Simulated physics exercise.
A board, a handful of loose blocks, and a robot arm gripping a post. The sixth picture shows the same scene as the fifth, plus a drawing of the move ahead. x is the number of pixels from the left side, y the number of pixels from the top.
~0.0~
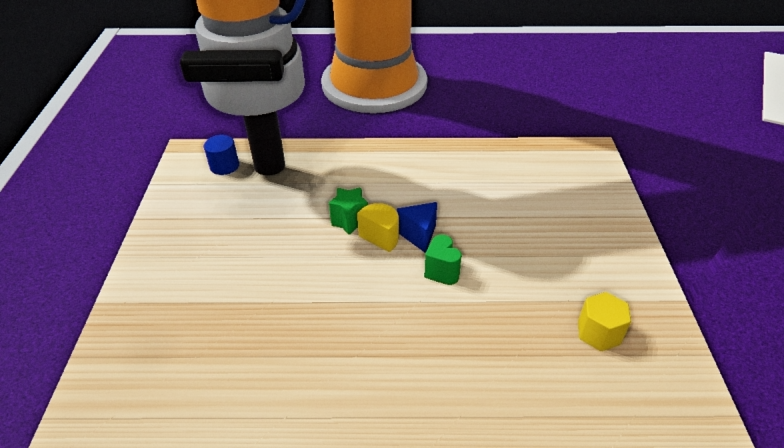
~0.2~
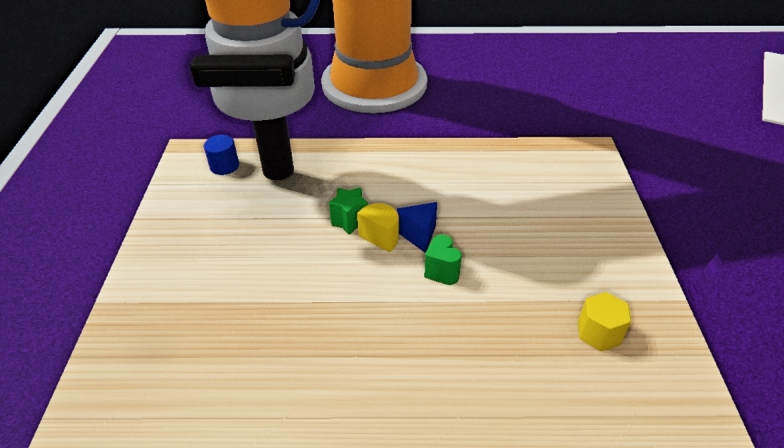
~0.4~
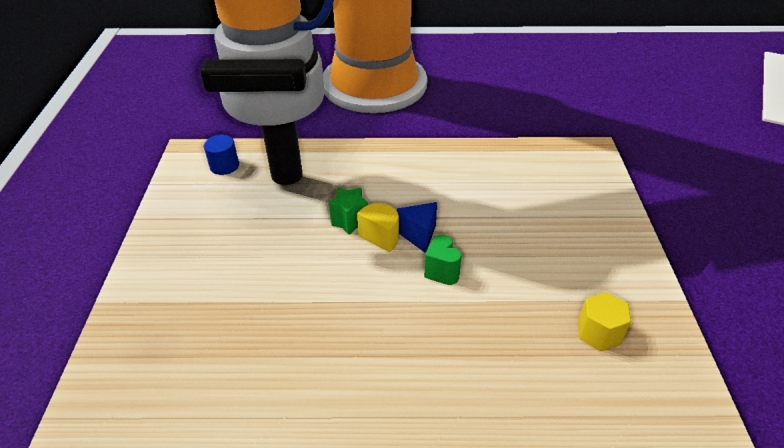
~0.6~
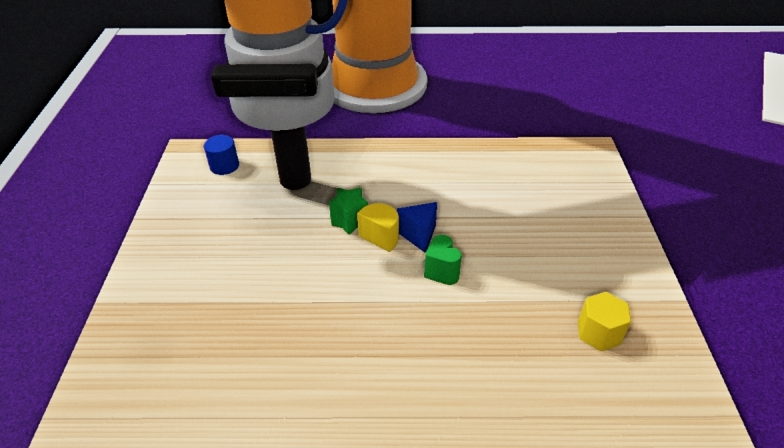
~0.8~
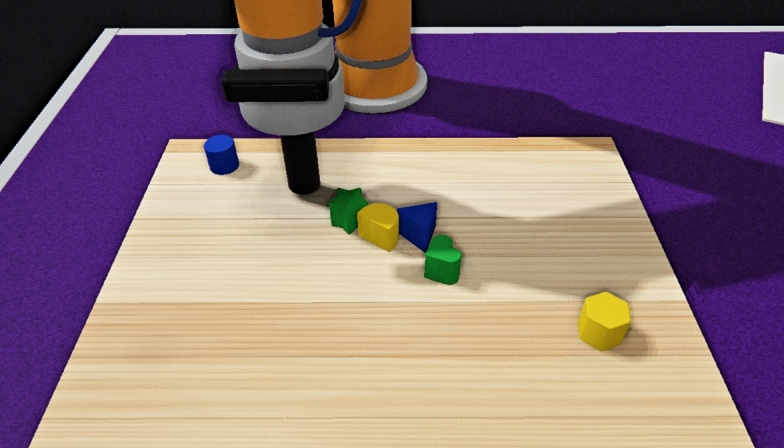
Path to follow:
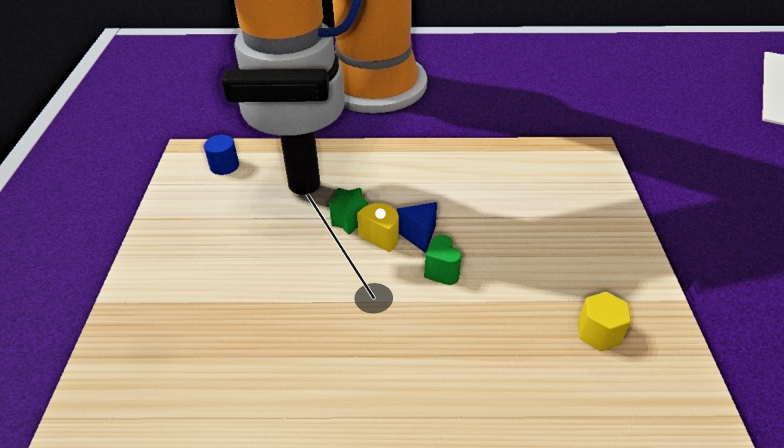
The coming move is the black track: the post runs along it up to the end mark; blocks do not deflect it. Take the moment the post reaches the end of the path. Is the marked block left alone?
In short: No.
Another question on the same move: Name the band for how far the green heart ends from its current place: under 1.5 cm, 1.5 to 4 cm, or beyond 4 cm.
Covers under 1.5 cm.
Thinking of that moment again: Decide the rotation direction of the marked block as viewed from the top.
It twists anticlockwise.
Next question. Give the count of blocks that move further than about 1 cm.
Here I'd predict at least three blocks moving more than 1 cm.
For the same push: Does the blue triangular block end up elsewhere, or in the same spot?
Shifted.
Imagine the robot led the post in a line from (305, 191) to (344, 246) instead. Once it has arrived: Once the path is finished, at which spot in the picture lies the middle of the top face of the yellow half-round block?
Somewhere near (409, 228).
Path on the board, in a line from (305, 191) to (374, 298); the dot is on the yellow half-round block.
What follows on the original path. One third of the way, post (325, 217); green star block (355, 201), turned 15° anticlockwise; yellow half-round block (384, 214).
Two thirds of the way, post (348, 252); green star block (377, 224), turned 45° anticlockwise; yellow half-round block (411, 225), turned 55° anticlockwise; blue triangular block (434, 210).
At the end, post (374, 291); green star block (380, 232), turned 65° anticlockwise; yellow half-round block (415, 226), turned 65° anticlockwise; blue triangular block (436, 209); green heart in place.
